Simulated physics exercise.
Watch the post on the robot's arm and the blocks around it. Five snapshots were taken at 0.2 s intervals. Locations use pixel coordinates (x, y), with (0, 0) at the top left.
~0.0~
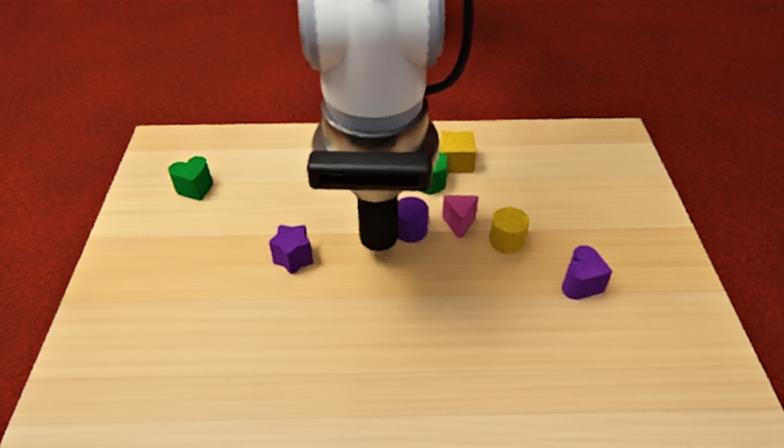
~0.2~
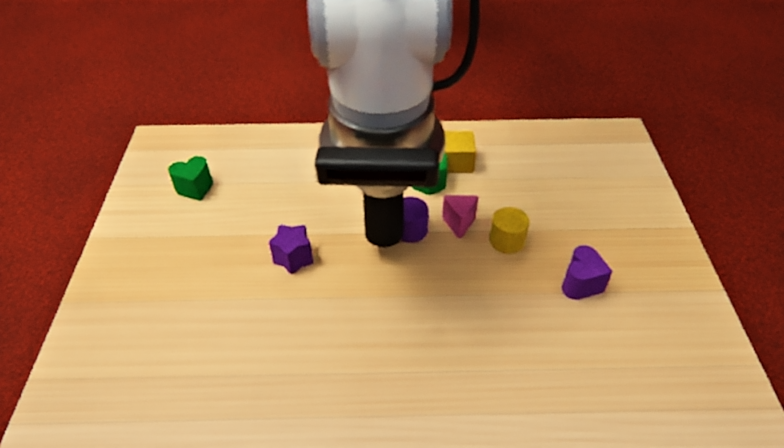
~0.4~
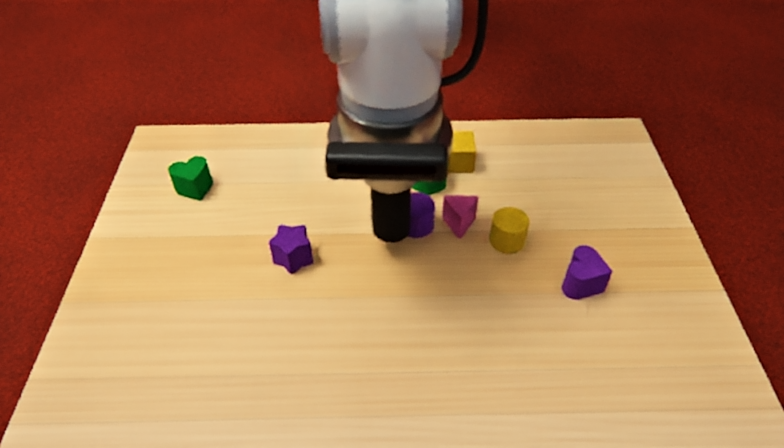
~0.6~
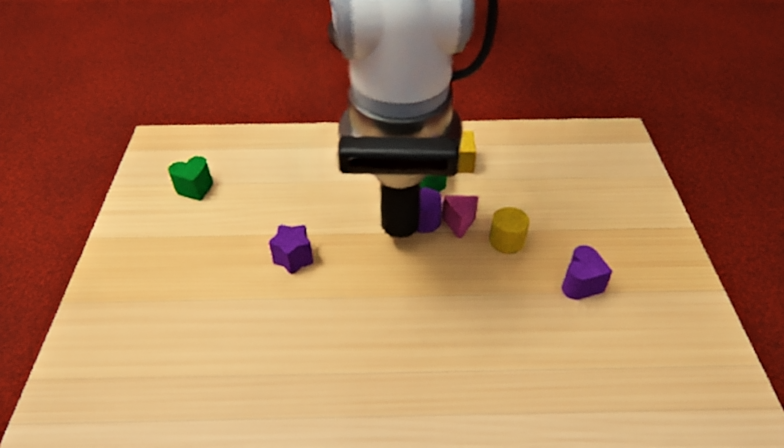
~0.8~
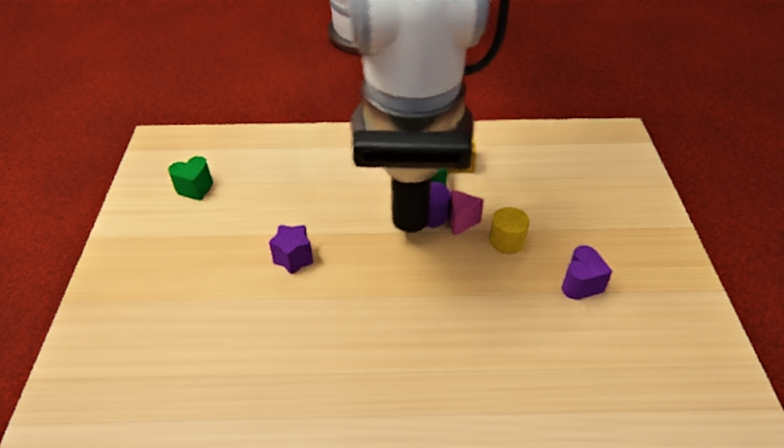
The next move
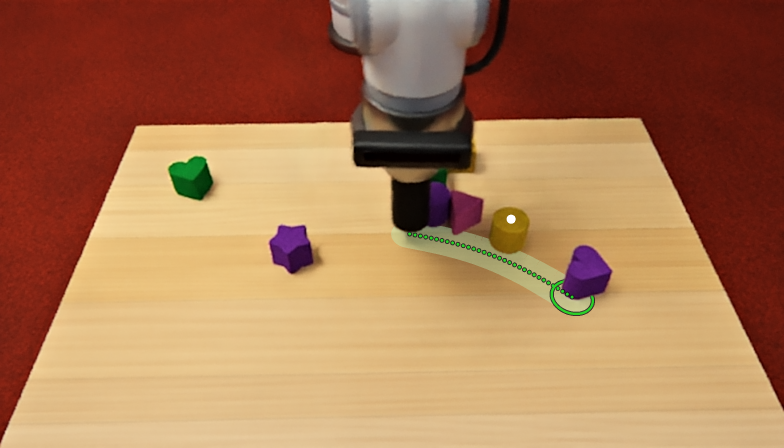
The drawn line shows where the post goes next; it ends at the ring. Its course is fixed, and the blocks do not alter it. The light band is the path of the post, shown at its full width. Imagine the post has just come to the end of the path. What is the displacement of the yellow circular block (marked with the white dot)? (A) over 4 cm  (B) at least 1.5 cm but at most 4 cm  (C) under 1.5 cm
It's B.
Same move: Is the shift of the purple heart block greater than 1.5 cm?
I'd say yes.
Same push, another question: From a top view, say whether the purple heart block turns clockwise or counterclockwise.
The twist is anticlockwise.
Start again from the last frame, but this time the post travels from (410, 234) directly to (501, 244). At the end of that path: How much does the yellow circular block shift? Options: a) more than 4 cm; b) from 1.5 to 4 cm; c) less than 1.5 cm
b - from 1.5 to 4 cm.
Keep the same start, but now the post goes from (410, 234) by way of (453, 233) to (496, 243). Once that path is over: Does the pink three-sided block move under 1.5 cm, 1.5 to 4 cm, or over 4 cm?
Between 1.5 and 4 cm.
The line goes from (410, 234) via (465, 246) and (519, 267), ending at (572, 297); the dot is on the yellow circular block.
What follows on the original path. One third of the way, post at (468, 232); purple circular block at (441, 192); pink three-sided block at (469, 198), turned 30° clockwise.
Two thirds of the way, post at (523, 252); purple circular block at (441, 192); pink three-sided block at (469, 198), turned 30° clockwise; yellow circular block at (536, 220).
At the end, post at (577, 283); purple circular block at (441, 192); pink three-sided block at (469, 198), turned 30° clockwise; yellow circular block at (536, 220); purple heart block at (611, 268), turned 45° anticlockwise.
